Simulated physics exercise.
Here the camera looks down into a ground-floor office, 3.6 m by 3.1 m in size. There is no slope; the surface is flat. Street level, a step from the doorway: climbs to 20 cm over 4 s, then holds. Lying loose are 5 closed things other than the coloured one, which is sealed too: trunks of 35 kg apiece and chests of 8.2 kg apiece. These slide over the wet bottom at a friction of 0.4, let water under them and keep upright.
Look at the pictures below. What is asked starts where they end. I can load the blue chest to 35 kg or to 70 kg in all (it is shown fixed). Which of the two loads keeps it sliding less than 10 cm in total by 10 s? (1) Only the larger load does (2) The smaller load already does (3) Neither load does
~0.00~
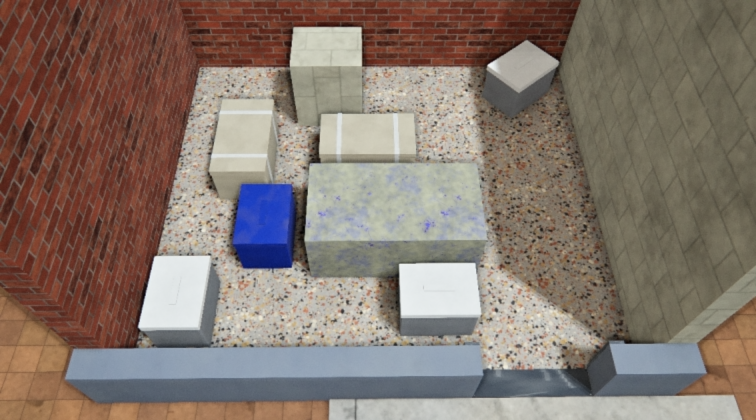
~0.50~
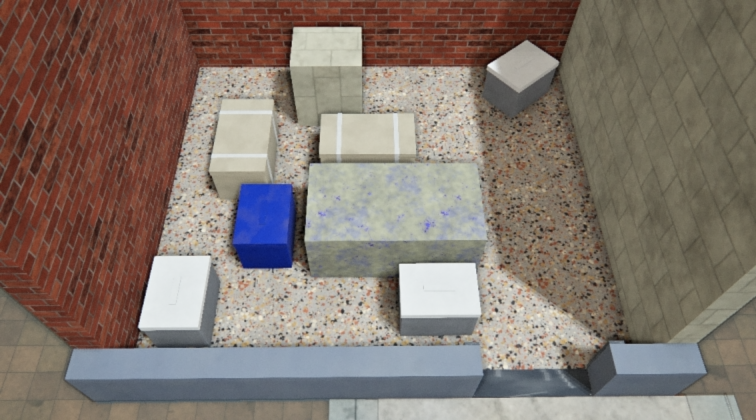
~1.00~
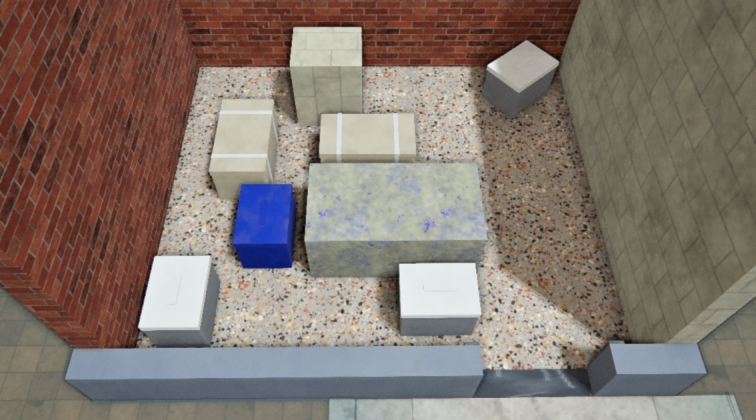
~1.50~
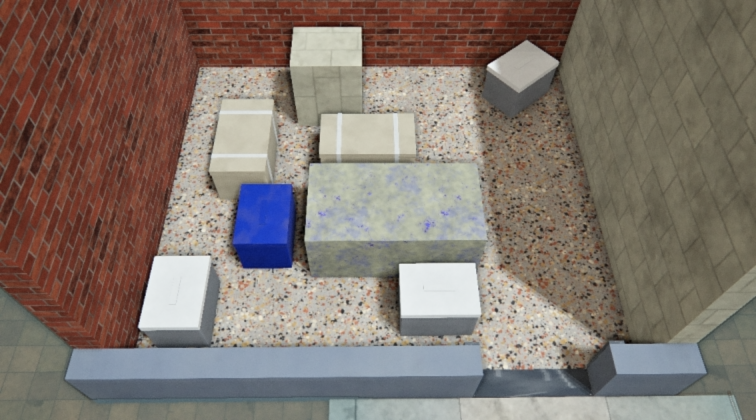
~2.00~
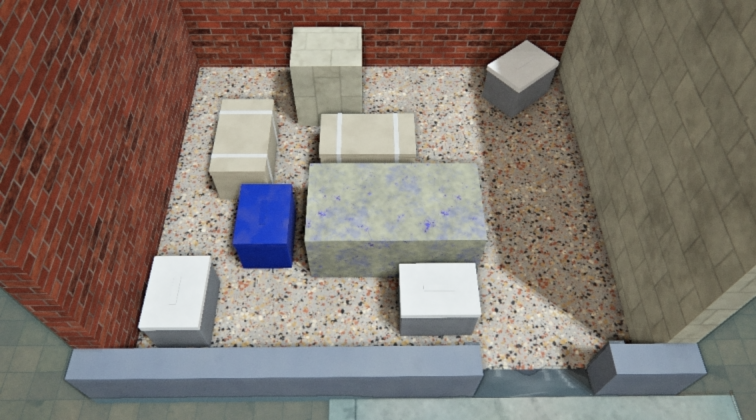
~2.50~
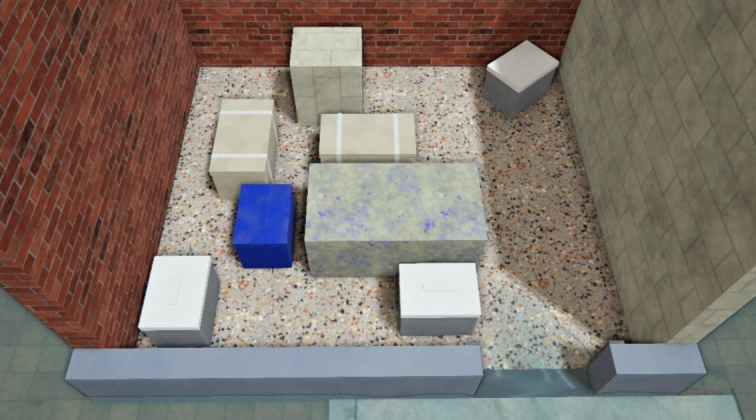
(2) The smaller load already does.
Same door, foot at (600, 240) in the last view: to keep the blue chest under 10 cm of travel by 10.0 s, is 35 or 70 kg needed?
Well, then the lesser option suffices.
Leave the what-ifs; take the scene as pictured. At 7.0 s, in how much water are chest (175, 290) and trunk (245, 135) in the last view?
Roughly 5 and 0 cm.
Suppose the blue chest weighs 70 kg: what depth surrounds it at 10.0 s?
Depth: Approx. 8 cm.
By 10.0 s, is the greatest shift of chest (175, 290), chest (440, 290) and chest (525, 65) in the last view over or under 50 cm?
In that order: Past it, over, over.
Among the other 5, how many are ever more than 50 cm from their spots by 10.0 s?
The number is 3.
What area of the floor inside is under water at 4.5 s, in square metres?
Somewhere around 4.5 m2, roughly.
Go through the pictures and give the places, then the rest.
The blue chest at (263, 213) rests on the ground; water covers 0.0 m2; 0 of 6 have shifted, in the first frame.
The blue chest at (263, 213), on the bottom; water covers 0.0 m2; 0 of 6 have shifted, in the second frame.
The blue chest at (263, 213) rests on the ground; water covers 0.0 m2; 0 of 6 have shifted, in the third frame.
The blue chest at (263, 213) rests on the ground; 0.0 m2 under water; 0 of 6 have shifted, in the fourth frame.
The blue chest at (263, 213) rests on the ground; water covers 0.0 m2; 0 of 6 have shifted, in the fifth frame.
The blue chest at (263, 213) rests on the ground; 0.4 m2 under water; 0 of 6 have shifted, in the sixth frame.
After 3.5 s the blue chest would be 0 cm from its start with 35 kg and 0 cm from its start with 70 kg; 0 cm of water round it then.
After 4.5 s the blue chest would be 0 cm from its start with 35 kg and 0 cm from its start with 70 kg; 0 cm of water round it then.
After 7.0 s the blue chest would be 0 cm from its start with 35 kg and 0 cm from its start with 70 kg; 2 cm of water round it then.
After 10.0 s the blue chest would be 0 cm from its start with 35 kg and 0 cm from its start with 70 kg; 8 cm of water round it then.
